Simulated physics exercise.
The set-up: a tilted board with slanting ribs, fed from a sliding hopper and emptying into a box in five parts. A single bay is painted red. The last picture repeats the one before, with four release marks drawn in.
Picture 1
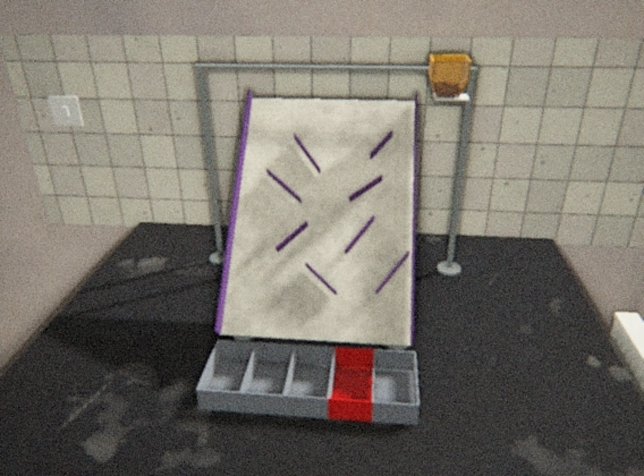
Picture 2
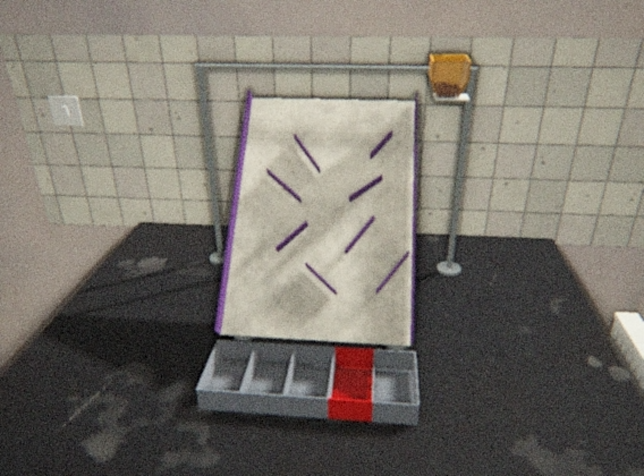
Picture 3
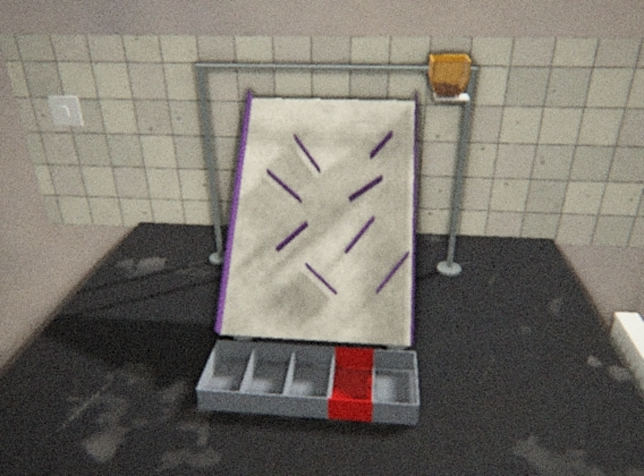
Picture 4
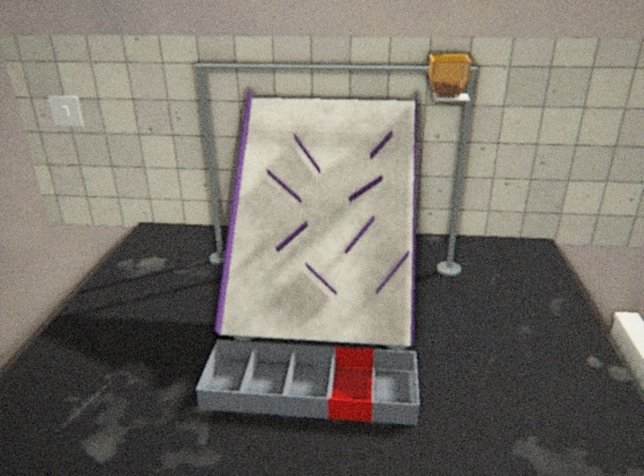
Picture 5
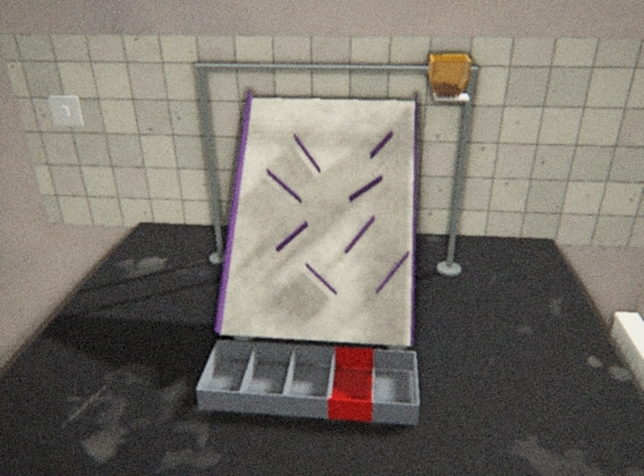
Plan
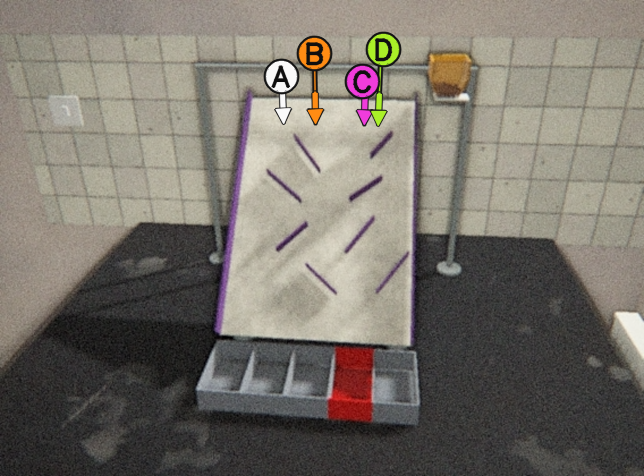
A tilted pale board with slanting purple ribs stood above a grey box of five bays, one painted red, while an amber hopper sat at the upper right of the rail; nothing noticeably moved.
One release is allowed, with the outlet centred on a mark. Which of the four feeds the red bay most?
Mark B.
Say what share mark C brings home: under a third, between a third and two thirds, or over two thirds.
Between a third and two thirds.
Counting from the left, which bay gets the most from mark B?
The fourth from the left.
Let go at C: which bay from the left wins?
The fourth.
On the marked copy, mark A meets the board at (283, 118); mark B meets the board at (315, 118); mark C meets the board at (364, 119); mark D meets the board at (378, 120).
With A, about a third in the red bay, about two thirds in other bays.
With B, most in the red bay, a small part in other bays.
With C, about half in the red bay, about half in other bays.
With D, about a third in the red bay, about two thirds in other bays, a stray few outside the box.
